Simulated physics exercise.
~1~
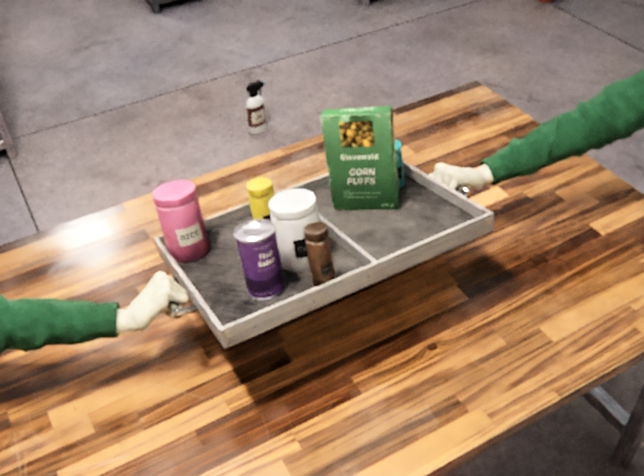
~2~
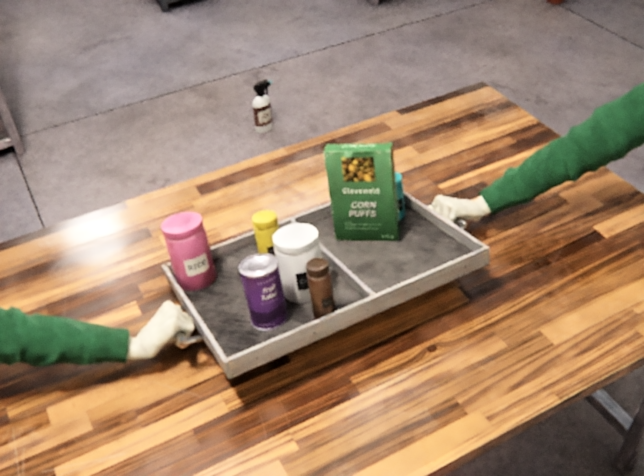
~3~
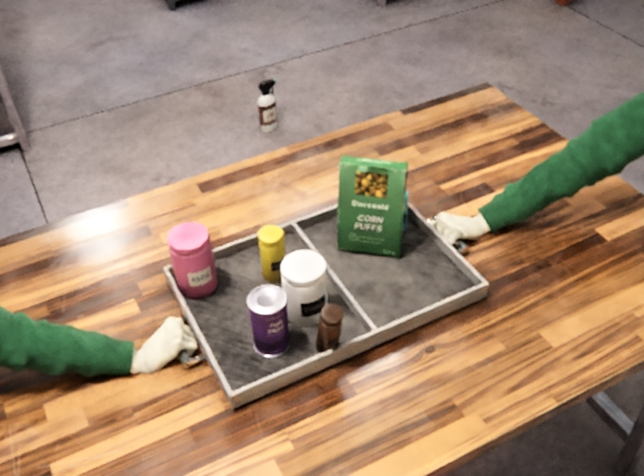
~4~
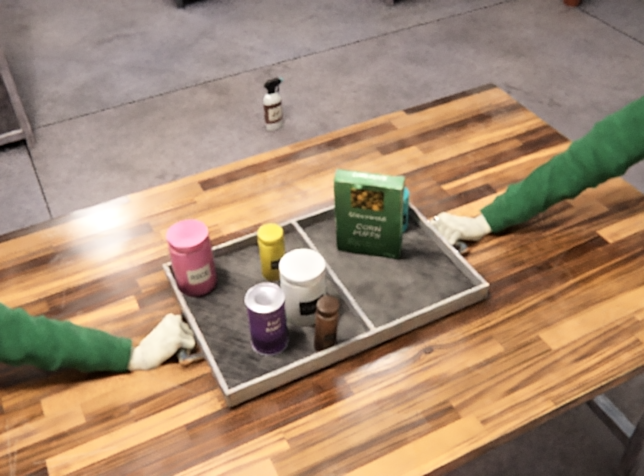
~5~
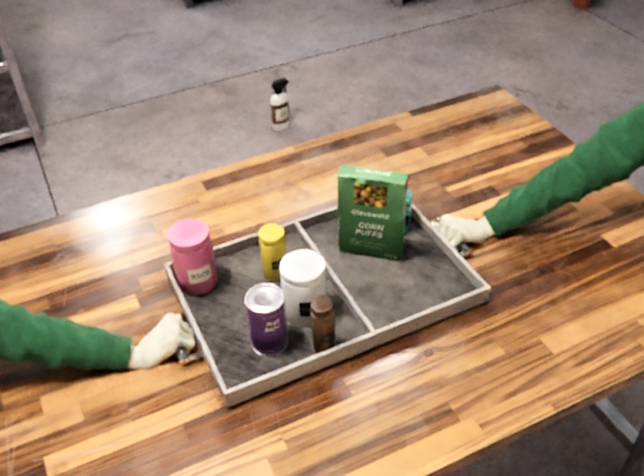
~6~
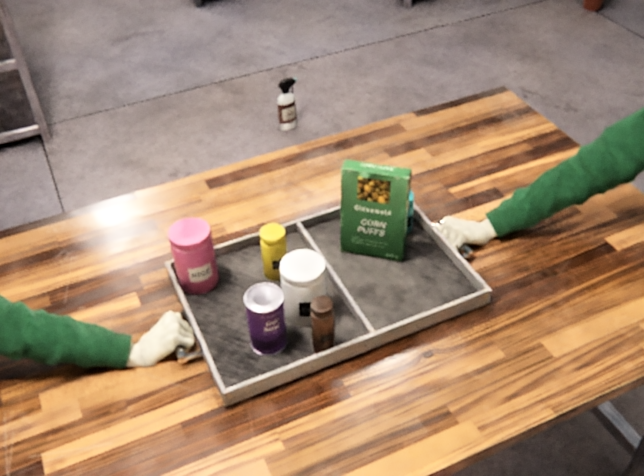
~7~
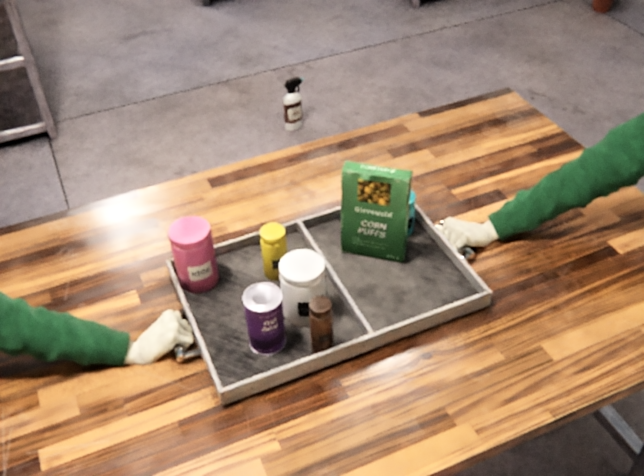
Two gloved hands lower a loaded gray tray onto a wooden table, its containers standing upright.
